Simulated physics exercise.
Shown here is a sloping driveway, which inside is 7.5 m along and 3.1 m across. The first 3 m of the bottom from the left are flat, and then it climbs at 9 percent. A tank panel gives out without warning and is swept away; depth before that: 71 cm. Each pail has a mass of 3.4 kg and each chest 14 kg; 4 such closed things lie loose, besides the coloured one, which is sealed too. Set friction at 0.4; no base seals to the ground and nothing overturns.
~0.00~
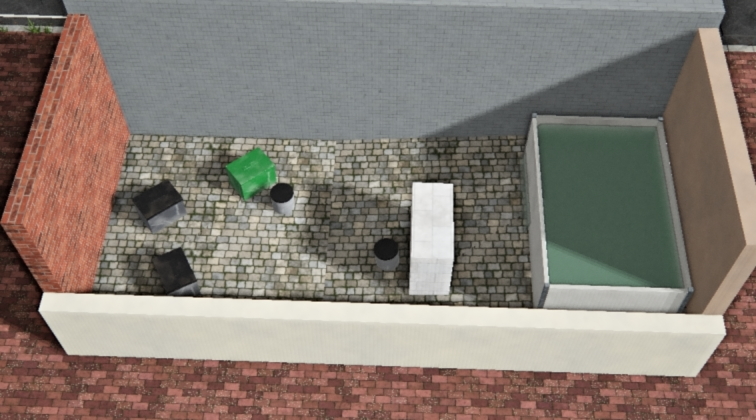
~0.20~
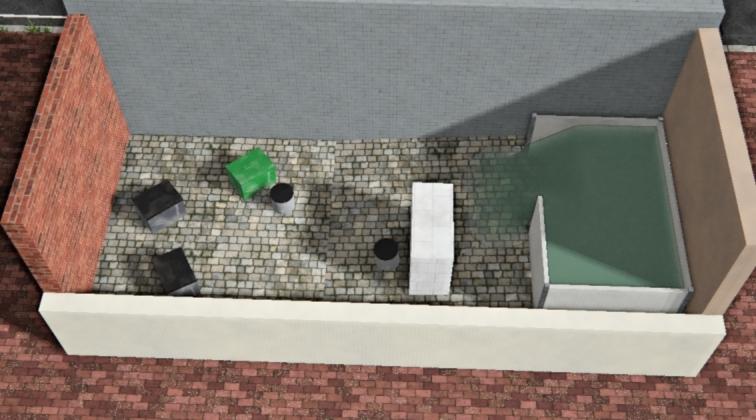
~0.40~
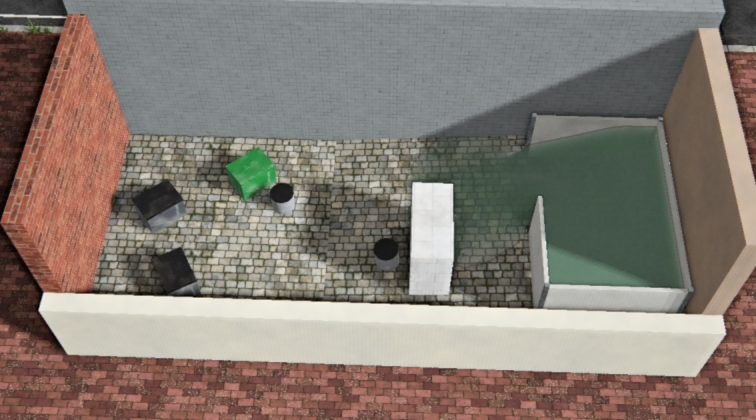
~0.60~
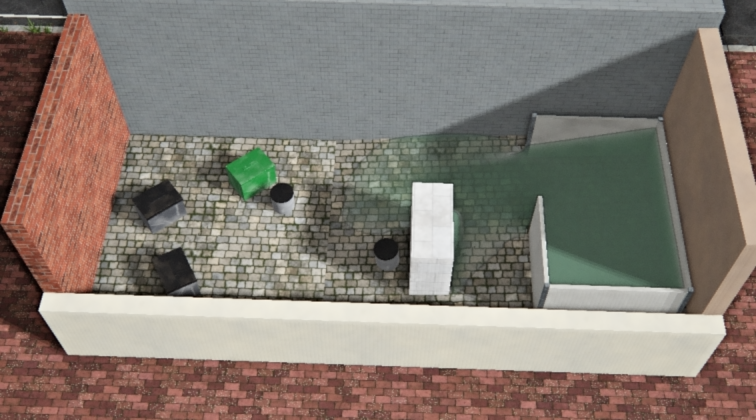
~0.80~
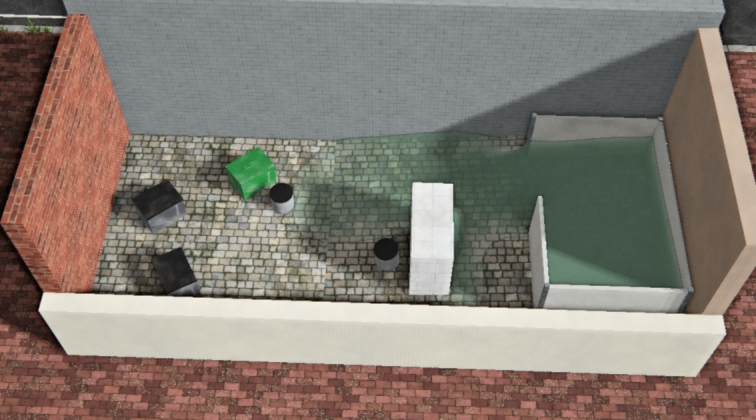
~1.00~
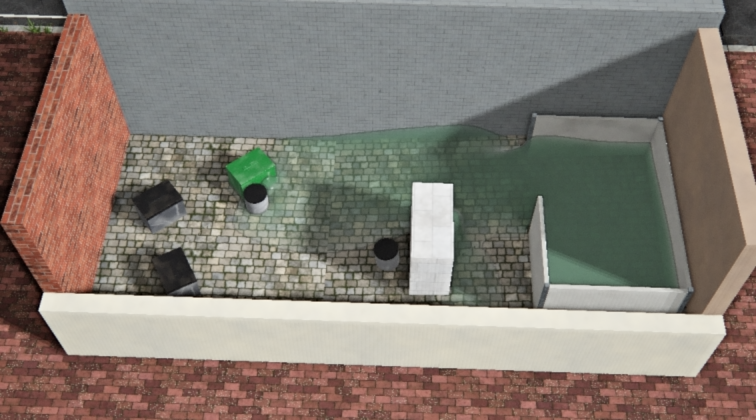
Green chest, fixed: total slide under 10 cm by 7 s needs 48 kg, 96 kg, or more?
It needs more than both masses.
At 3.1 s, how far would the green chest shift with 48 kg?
Displacement near 200 cm.
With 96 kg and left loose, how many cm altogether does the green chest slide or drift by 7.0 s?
Roughly 350 centimetres altogether.
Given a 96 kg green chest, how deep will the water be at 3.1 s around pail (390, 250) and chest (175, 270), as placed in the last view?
Some 0 cm at the first, some 16 cm at the second.
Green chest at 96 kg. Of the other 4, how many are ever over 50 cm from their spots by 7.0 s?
I count 4.
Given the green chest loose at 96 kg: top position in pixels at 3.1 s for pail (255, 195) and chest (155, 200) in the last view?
Roughly (162, 278), then roughly (112, 210).
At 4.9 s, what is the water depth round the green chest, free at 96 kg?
Around 30 cm.
After 1.4 s the green chest would be 32 cm from its start with 48 kg and 6 cm from its start with 96 kg; 14 cm of water round it then.
After 3.1 s the green chest would be 184 cm from its start with 48 kg and 160 cm from its start with 96 kg; 38 cm of water round it then.
After 4.9 s the green chest would be 199 cm from its start with 48 kg and 224 cm from its start with 96 kg; 30 cm of water round it then.
After 7.0 s the green chest would be 166 cm from its start with 48 kg and 220 cm from its start with 96 kg; 26 cm of water round it then.
